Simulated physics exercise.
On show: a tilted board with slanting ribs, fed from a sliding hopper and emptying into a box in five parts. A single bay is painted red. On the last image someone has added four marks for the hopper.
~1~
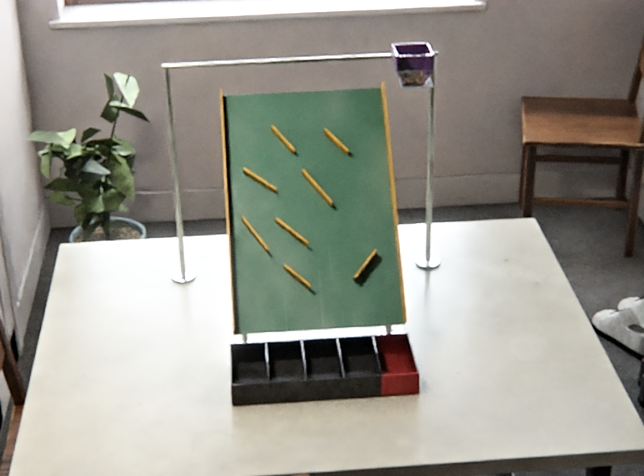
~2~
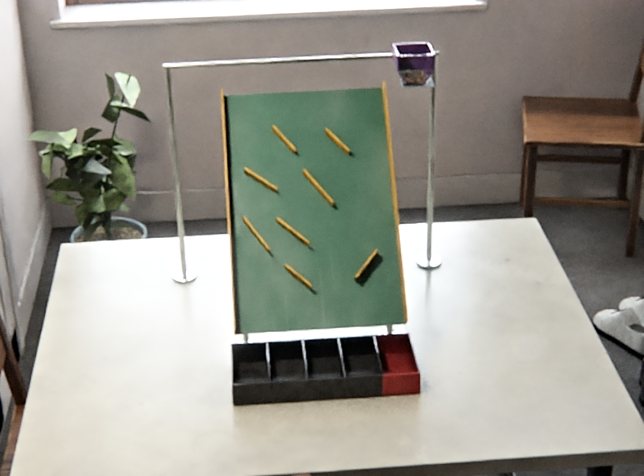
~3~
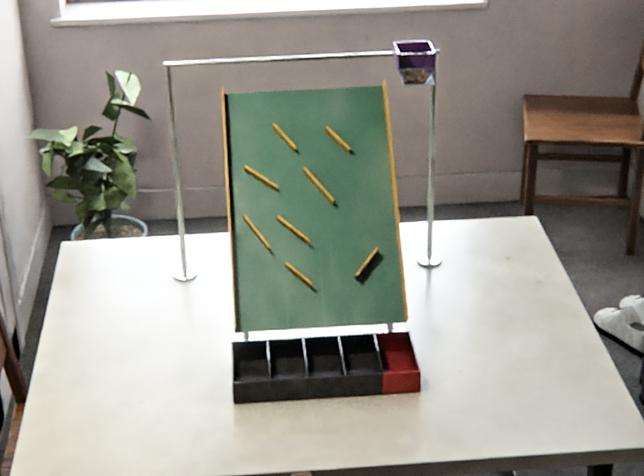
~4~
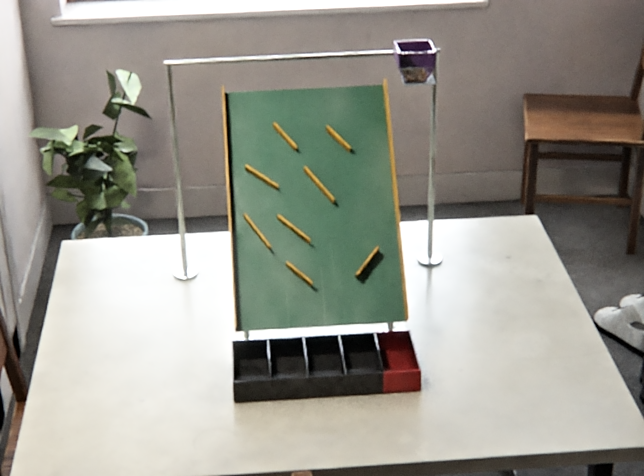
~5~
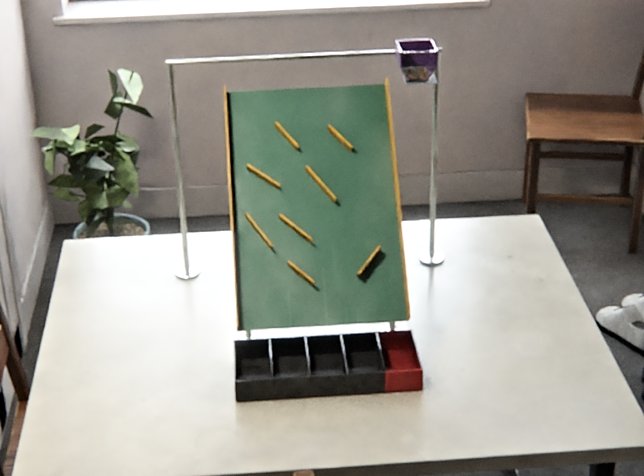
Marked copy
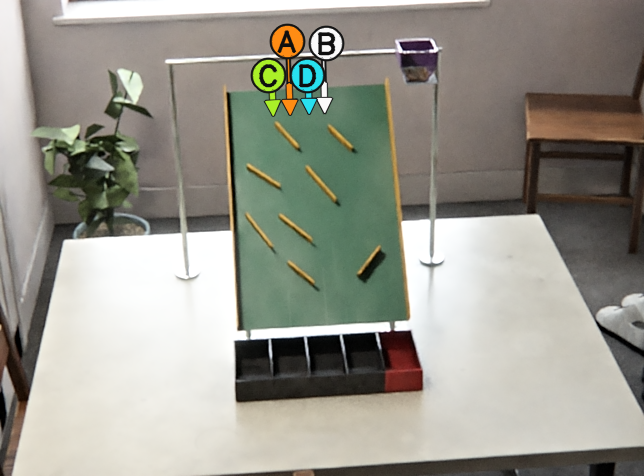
On a pale table in a room, a tilted green board with slanting ribs stood above a dark box with one red bay, a purple hopper hung at the upper right, and nothing noticeably moved.
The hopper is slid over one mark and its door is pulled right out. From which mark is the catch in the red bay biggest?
Go for B.
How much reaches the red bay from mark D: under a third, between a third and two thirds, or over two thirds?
It is under a third.
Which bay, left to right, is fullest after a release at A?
It is the third one.
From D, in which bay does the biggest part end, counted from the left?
It is the third one.
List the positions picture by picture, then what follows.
In the first picture, hopper at (412, 79), cereal balls, door shut.
In the second picture, ribs (273, 125) to (295, 150), (326, 129) to (349, 151), (245, 168) to (277, 189).
In the third picture, ribs (304, 167) to (334, 200), (244, 215) to (270, 247), (277, 216) to (309, 241).
In the fourth picture, ribs (287, 262) to (312, 283), (356, 275) to (378, 247).
In the fifth picture, red bay at (404, 379), number 5 of 5 from the left.
On the marked copy, mark A meets the board at (289, 109); mark B meets the board at (324, 107); mark C meets the board at (273, 110); mark D meets the board at (309, 108).
For mark A, about a quarter in the red bay, most in other bays.
For mark B, about half in the red bay, about half in other bays, a stray few outside the box.
For mark C, a small part in the red bay, nearly all in other bays.
For mark D, a small part in the red bay, nearly all in other bays.
